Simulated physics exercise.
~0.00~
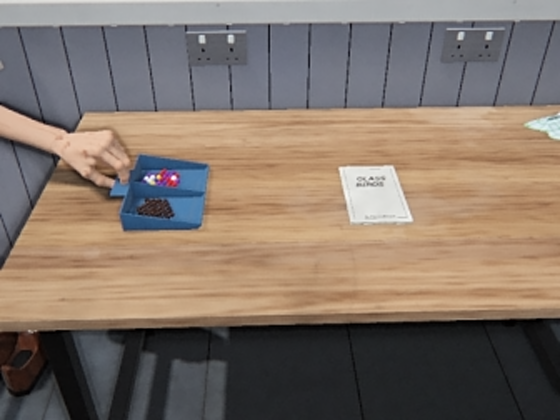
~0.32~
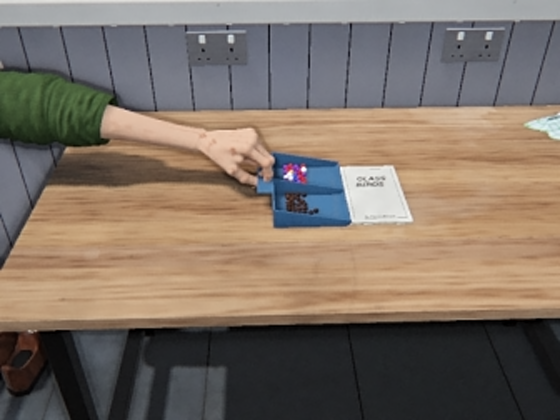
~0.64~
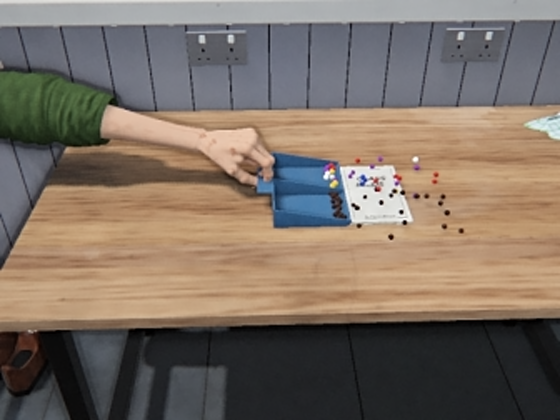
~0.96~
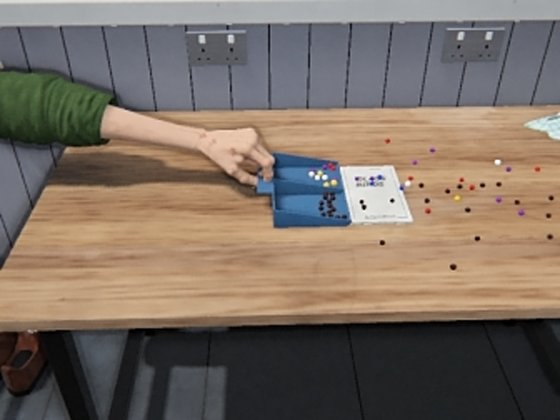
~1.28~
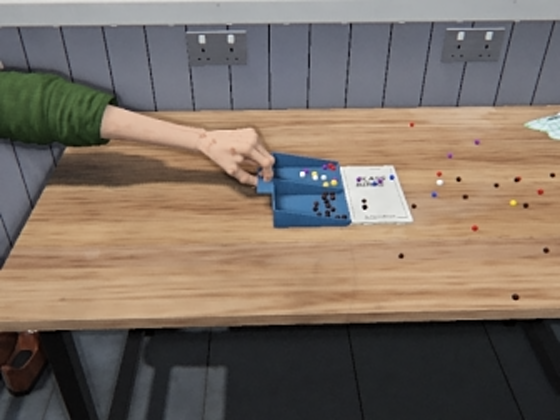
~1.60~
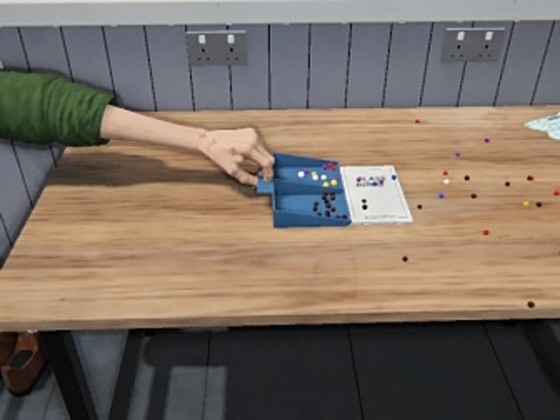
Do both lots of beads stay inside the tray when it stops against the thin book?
No, neither lot stays fully inside. Some of the nearer dark beads and some of the farther colourful beads spill out over the book and table, while the rest remain in the tray.
